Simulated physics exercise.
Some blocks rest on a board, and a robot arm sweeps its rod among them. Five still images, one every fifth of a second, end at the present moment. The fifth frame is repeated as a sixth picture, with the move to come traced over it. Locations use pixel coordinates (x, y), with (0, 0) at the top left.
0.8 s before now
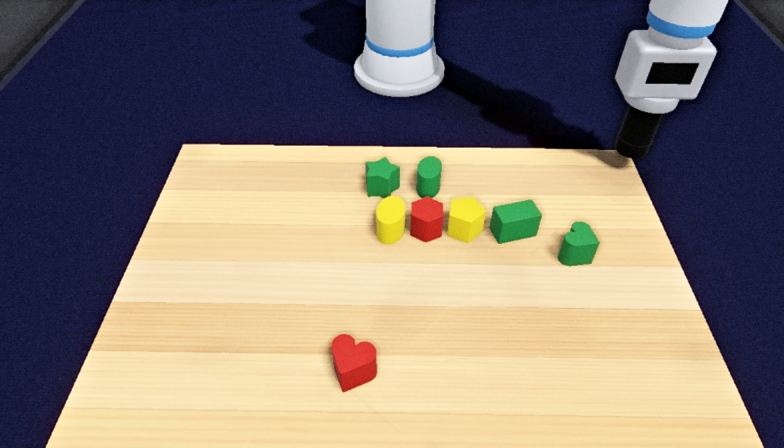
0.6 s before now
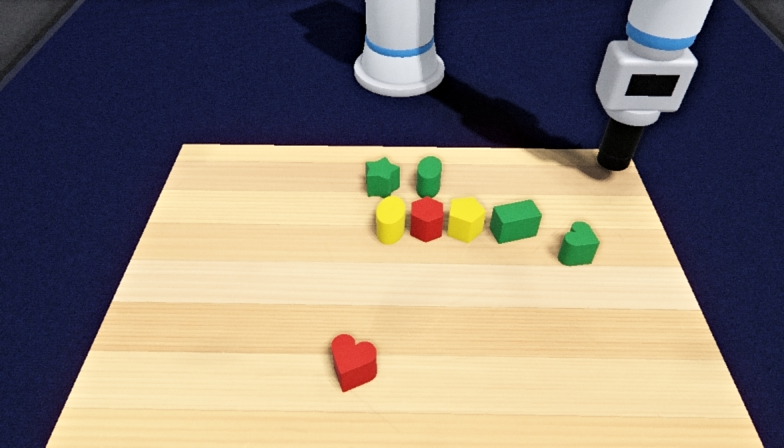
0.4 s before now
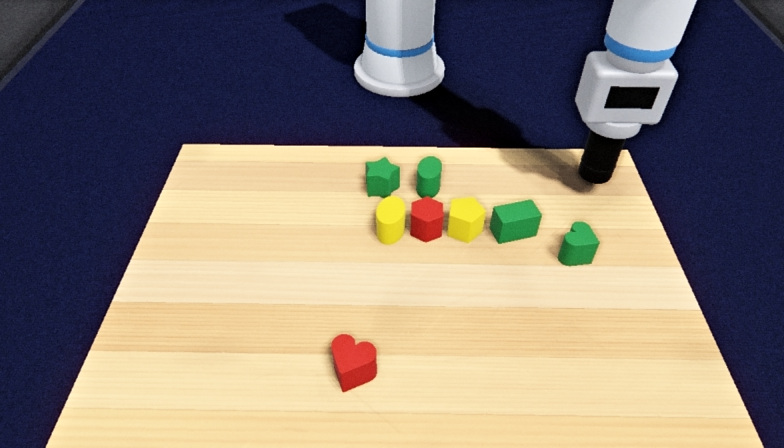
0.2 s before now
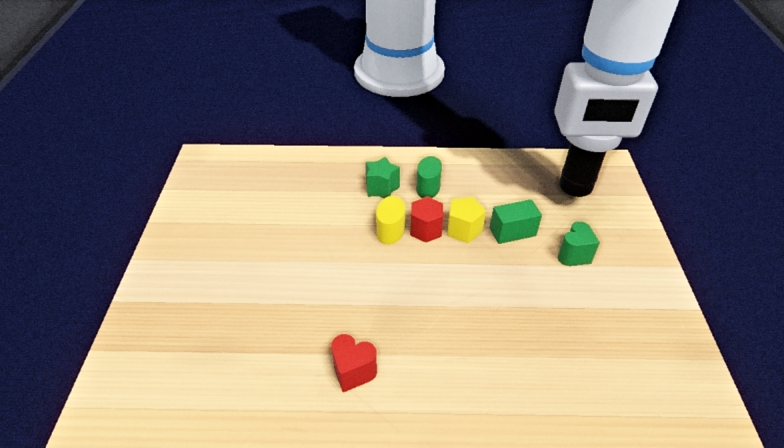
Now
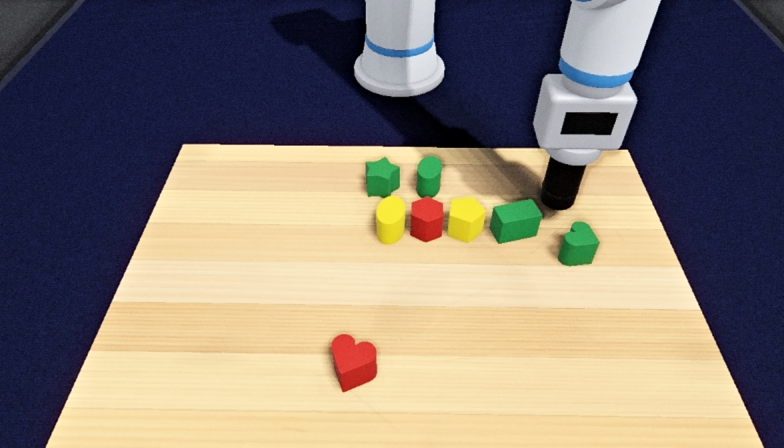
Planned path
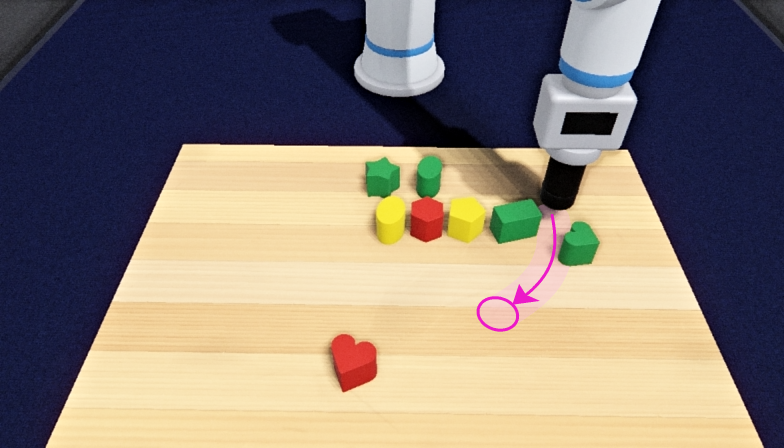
A white robot arm with blue bands and a black rod reaches over the far right of a pale wooden board, seen from above at an angle. Yellow, red and green blocks form a row near the far side, with two green ones behind and a red heart nearer. The rod glides left and slightly nearer, while the blocks and view stay still.
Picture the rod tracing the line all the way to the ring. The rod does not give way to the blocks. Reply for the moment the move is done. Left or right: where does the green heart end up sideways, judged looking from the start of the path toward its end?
Facing from start to end, it will go to the left.
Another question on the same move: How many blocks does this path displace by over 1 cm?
I expect just one block to be moved by more than 1 cm.
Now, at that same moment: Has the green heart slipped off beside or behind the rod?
Yes, it checks out.
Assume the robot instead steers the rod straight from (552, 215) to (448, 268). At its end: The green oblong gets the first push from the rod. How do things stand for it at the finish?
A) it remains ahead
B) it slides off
Correct choice: A.
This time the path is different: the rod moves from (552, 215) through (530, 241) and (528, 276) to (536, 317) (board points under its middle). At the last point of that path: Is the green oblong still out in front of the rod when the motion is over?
I'd say no.
The line goes from (552, 215) through (554, 251) and (536, 286) to (498, 314).
What follows on the original path. One third of the way, rod (559, 236); green heart (590, 251), turned 20° anticlockwise.
Two thirds of the way, rod (540, 271); green heart (594, 260), turned 55° anticlockwise.
At the end, rod (501, 299); green oblong unmoved; green heart (594, 260), turned 55° anticlockwise.
